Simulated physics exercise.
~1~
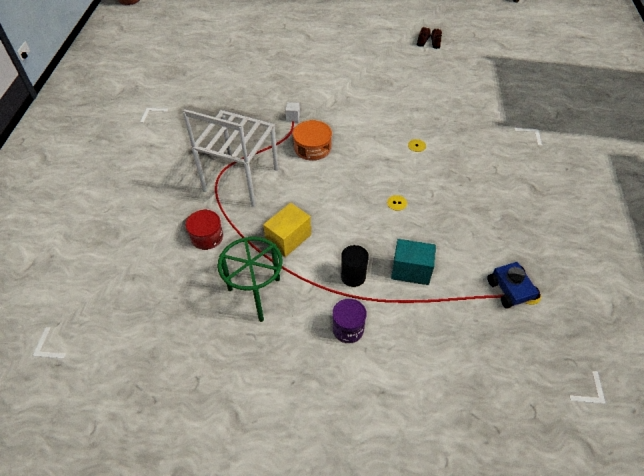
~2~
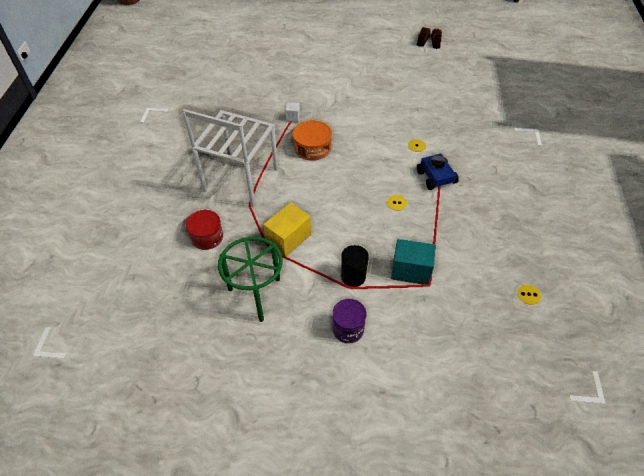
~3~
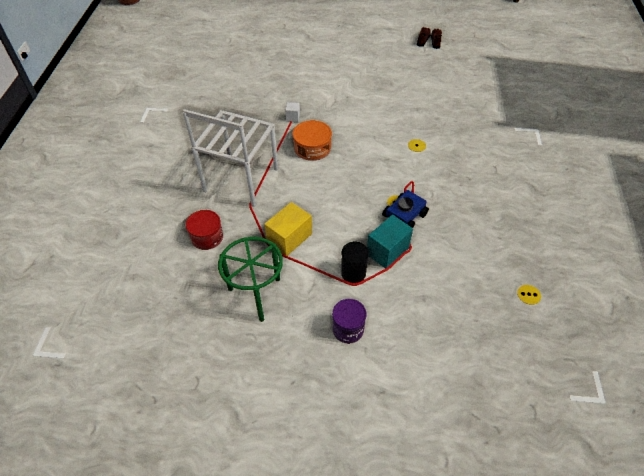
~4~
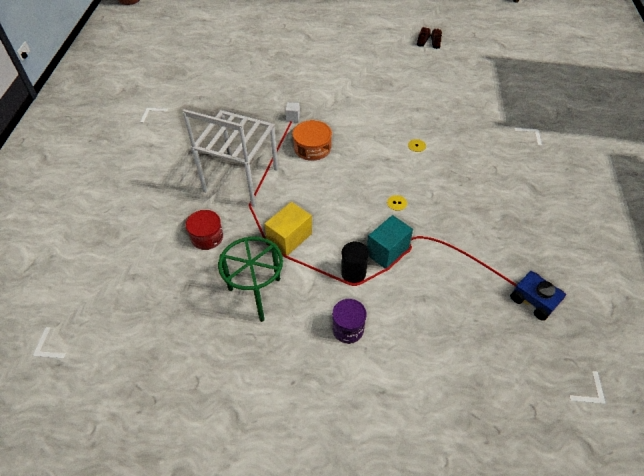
On a hallway floor, a small blue cart trailing a red lead shifts the teal crate.
